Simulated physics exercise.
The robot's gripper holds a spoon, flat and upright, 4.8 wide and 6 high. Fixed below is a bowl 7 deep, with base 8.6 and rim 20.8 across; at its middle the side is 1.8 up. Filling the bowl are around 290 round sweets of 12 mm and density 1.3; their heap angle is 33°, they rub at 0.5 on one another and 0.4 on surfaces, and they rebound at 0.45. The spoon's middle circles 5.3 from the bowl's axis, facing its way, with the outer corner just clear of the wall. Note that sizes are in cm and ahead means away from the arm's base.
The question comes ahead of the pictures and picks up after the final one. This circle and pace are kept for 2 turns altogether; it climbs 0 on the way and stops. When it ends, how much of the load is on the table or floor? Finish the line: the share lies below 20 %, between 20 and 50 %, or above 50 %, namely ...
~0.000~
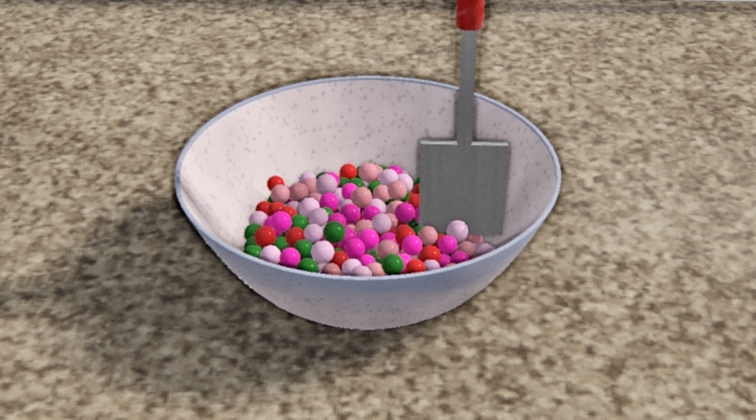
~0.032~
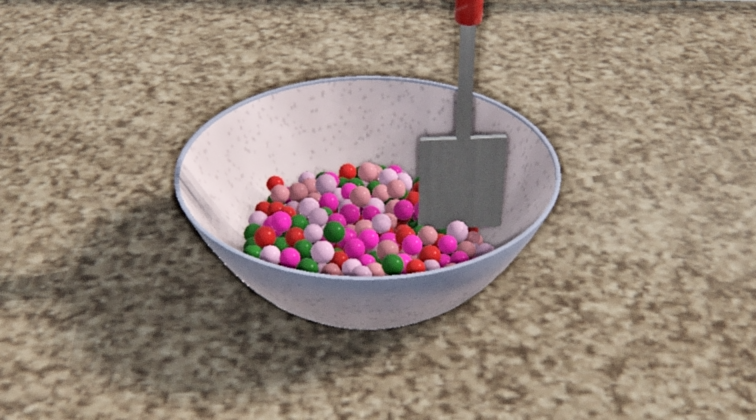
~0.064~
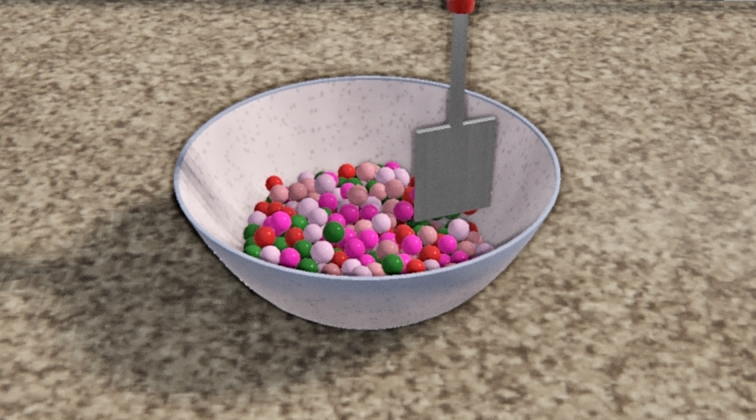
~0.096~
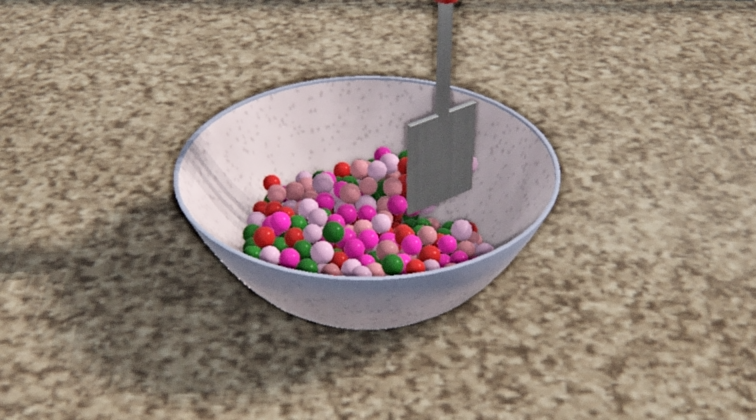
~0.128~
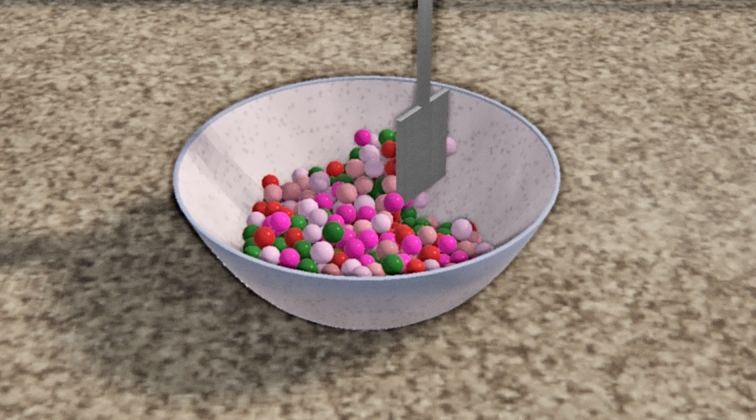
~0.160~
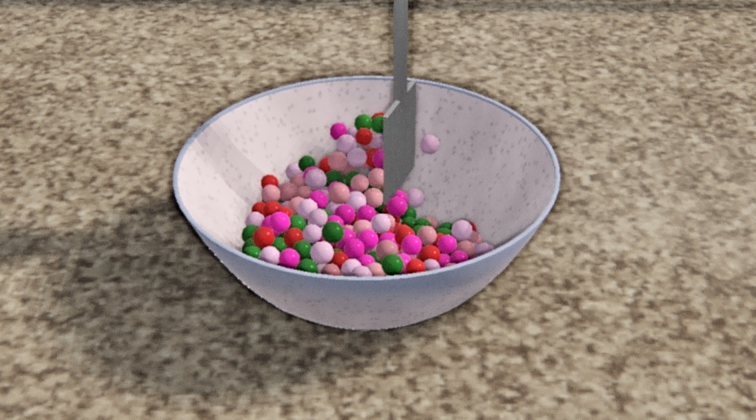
... below 20 %.
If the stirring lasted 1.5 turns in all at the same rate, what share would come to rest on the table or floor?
Roughly 5 per cent.
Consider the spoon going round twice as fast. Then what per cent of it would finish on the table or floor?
35 %.
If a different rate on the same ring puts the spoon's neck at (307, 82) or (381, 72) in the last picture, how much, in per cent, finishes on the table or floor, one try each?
It comes to roughly 35 per cent and then 10 per cent.
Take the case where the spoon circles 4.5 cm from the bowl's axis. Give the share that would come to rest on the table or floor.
Then some 5 percent.
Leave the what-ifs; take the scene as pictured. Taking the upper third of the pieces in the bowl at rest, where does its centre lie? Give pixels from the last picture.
It is centred near (419, 204).
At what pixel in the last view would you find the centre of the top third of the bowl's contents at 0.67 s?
About pixel (480, 218).
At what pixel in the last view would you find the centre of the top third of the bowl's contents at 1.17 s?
I'd say about (299, 262).
After 0.67 s, 326° round, highest piece 8 above the table; 288 in the bowl, 3 on the table or floor, 1 in flight or on the tool.
After 1.17 s, 222° round, highest piece 8 above the table; 281 in the bowl, 9 on the table or floor, 2 in flight or on the tool.
After 1.63 s, 0° round, highest piece 7 above the table; 277 in the bowl, 14 on the table or floor, 1 in flight or on the tool.
After 2.33 s, 0° round, highest piece 6 above the table; 277 in the bowl, 15 on the table or floor.
At rest, 277 in the bowl, 15 on the table or floor. That is 5 % on the table or floor.
